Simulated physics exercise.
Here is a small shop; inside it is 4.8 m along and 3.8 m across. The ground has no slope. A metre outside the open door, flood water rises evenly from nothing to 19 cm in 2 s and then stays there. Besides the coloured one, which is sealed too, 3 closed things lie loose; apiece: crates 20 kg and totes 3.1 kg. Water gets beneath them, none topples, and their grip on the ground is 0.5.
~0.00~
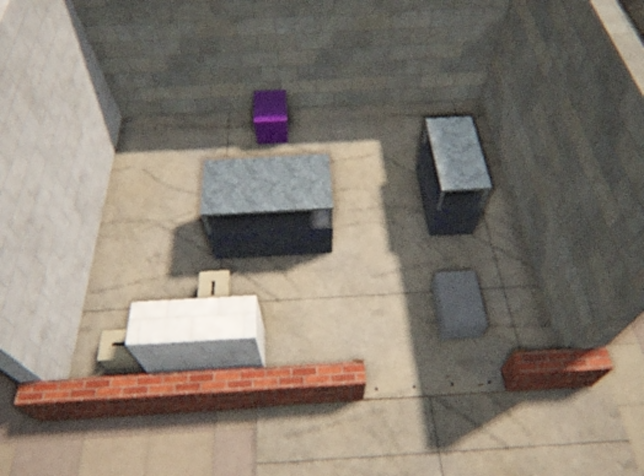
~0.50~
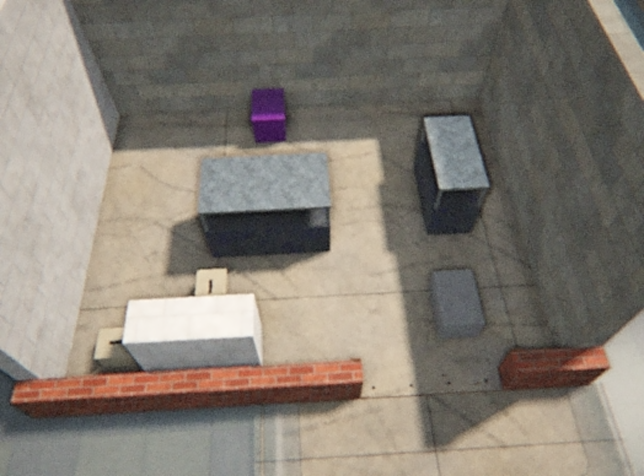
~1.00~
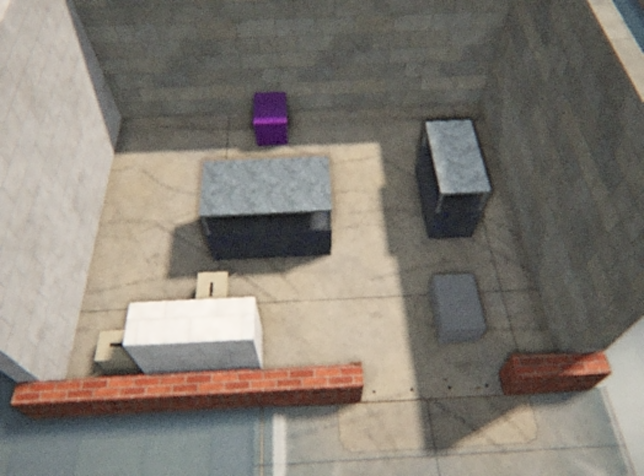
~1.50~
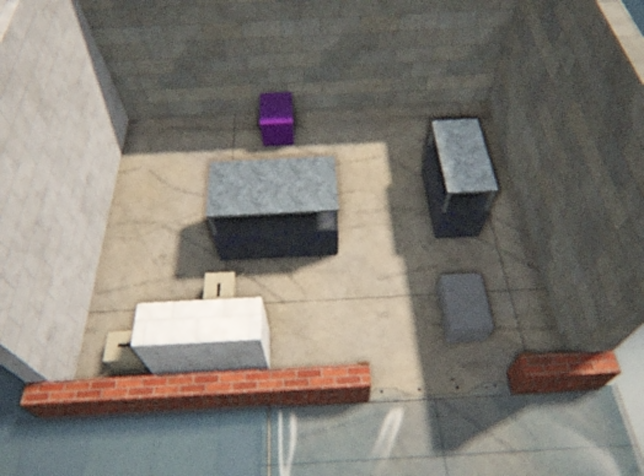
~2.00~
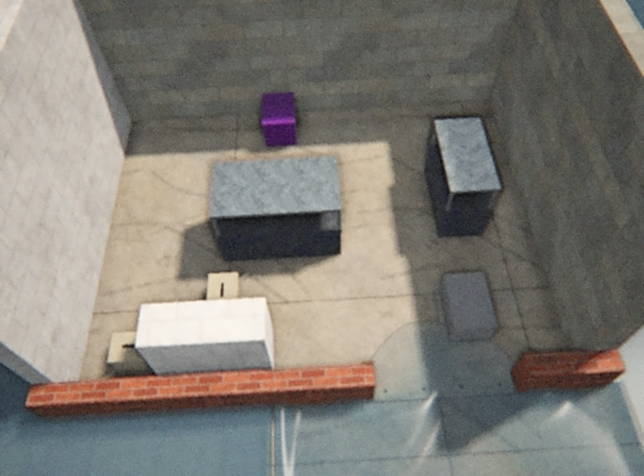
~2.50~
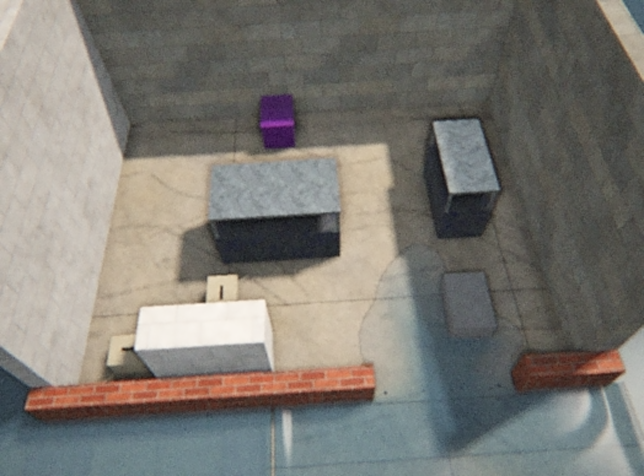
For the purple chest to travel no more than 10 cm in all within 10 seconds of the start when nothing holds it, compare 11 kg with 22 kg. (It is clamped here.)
Verdict: Neither weight holds it.
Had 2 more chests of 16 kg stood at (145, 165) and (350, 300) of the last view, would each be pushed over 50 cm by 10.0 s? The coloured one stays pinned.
In that order: Under, past it.
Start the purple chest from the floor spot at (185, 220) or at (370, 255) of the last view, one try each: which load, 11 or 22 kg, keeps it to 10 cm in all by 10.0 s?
In that order: Only the larger holds; neither is enough.
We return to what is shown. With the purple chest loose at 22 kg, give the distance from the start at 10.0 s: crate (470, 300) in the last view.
In that order: 60 cm.
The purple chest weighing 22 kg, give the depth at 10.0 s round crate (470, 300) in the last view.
About 9 cm.
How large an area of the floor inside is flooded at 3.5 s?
Some 5.5 m2.
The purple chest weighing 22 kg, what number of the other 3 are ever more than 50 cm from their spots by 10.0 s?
I count 2.
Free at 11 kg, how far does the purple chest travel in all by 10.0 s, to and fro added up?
About 140 cm.
After 3.5 s the purple chest would be 0 cm from its start with 11 kg and 0 cm from its start with 22 kg; 0 cm of water round it then.
After 4.5 s the purple chest would be 0 cm from its start with 11 kg and 0 cm from its start with 22 kg; 2 cm of water round it then.
After 7.0 s the purple chest would be 62 cm from its start with 11 kg and 1 cm from its start with 22 kg; 5 cm of water round it then.
After 10.0 s the purple chest would be 135 cm from its start with 11 kg and 62 cm from its start with 22 kg; 6 cm of water round it then.
